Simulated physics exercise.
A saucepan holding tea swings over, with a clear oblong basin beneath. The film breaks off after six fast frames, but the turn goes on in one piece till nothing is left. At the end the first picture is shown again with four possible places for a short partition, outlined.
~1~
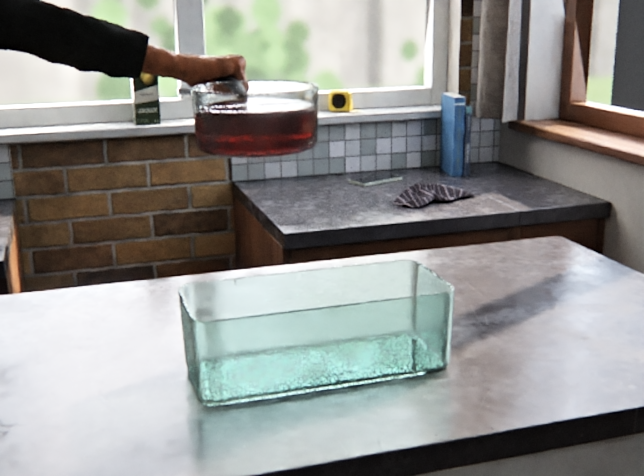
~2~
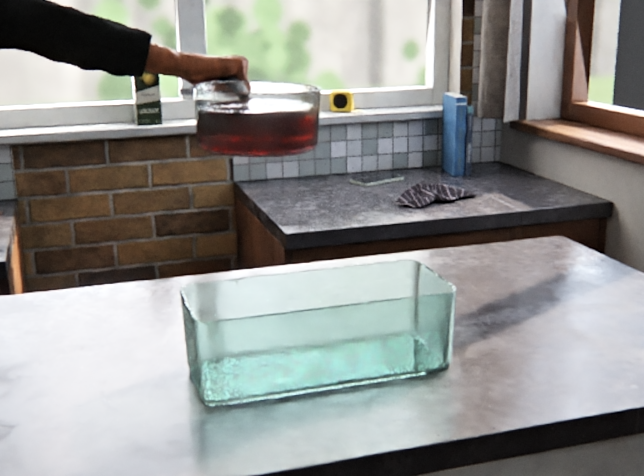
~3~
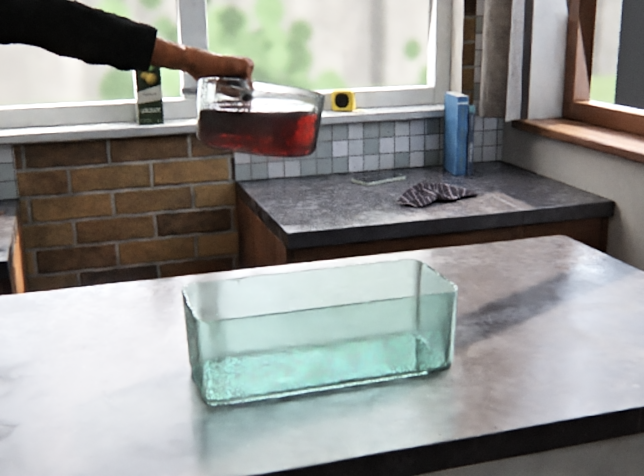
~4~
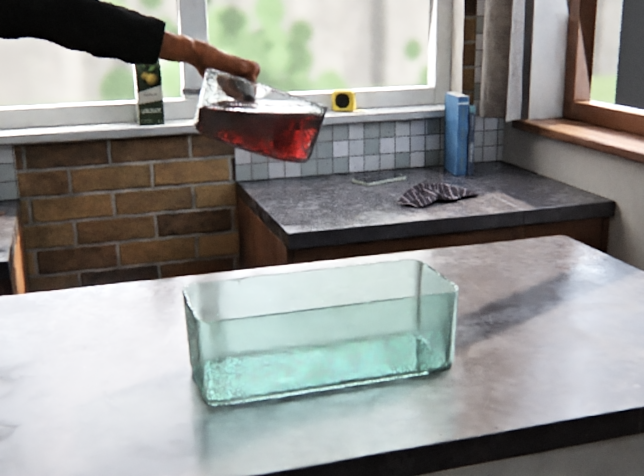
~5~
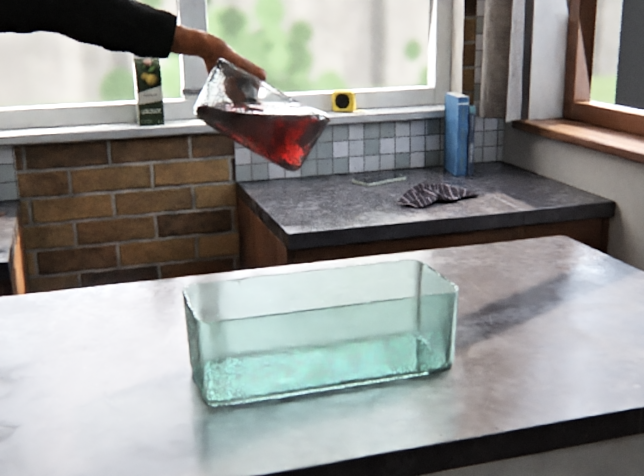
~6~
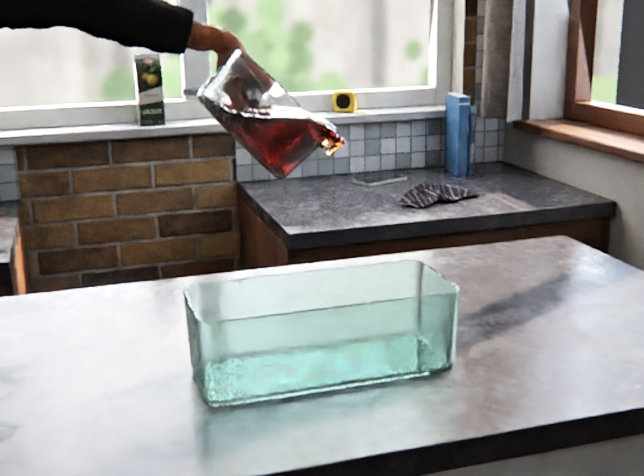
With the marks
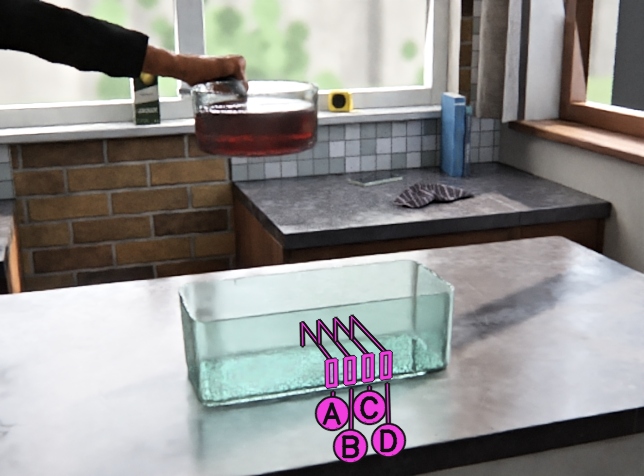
The clip shows a hand holding a clear vessel of reddish-brown liquid above a clear oblong basin on a kitchen counter, then tilting it steeply to the right until some liquid passes over the lip.
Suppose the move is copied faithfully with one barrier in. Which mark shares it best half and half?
Best: C.
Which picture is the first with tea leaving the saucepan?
In picture 5.
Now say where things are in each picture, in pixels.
Upright, lip at (313, 84); basin from (198, 404) to (448, 367); nothing has left yet, in the first picture.
Tipped about 2°, lip at (316, 86); nothing has left yet, in the second picture.
Tipped about 9°, lip at (320, 92); nothing has left yet, in the third picture.
Tipped about 19°, lip at (323, 104); nothing has left yet, in the fourth picture.
Tipped about 33°, lip at (323, 120); tea is over the lip, down to (323, 120), in the fifth picture.
Tipped about 48°, lip at (320, 138); tea is over the lip, down to (327, 152), in the sixth picture.
On the marked copy, A at (333, 392); B at (351, 389); C at (369, 386); D at (387, 383).
If A is chosen, about 23 % ends left of the wall and 72 % right of it; 5 % is lost outside.
If B is chosen, about 35 % ends left of the wall and 61 % right of it; 3 % is lost outside.
If C is chosen, about 48 % ends left of the wall and 48 % right of it; 4 % is lost outside.
If D is chosen, about 62 % ends left of the wall and 33 % right of it; 5 % is lost outside.
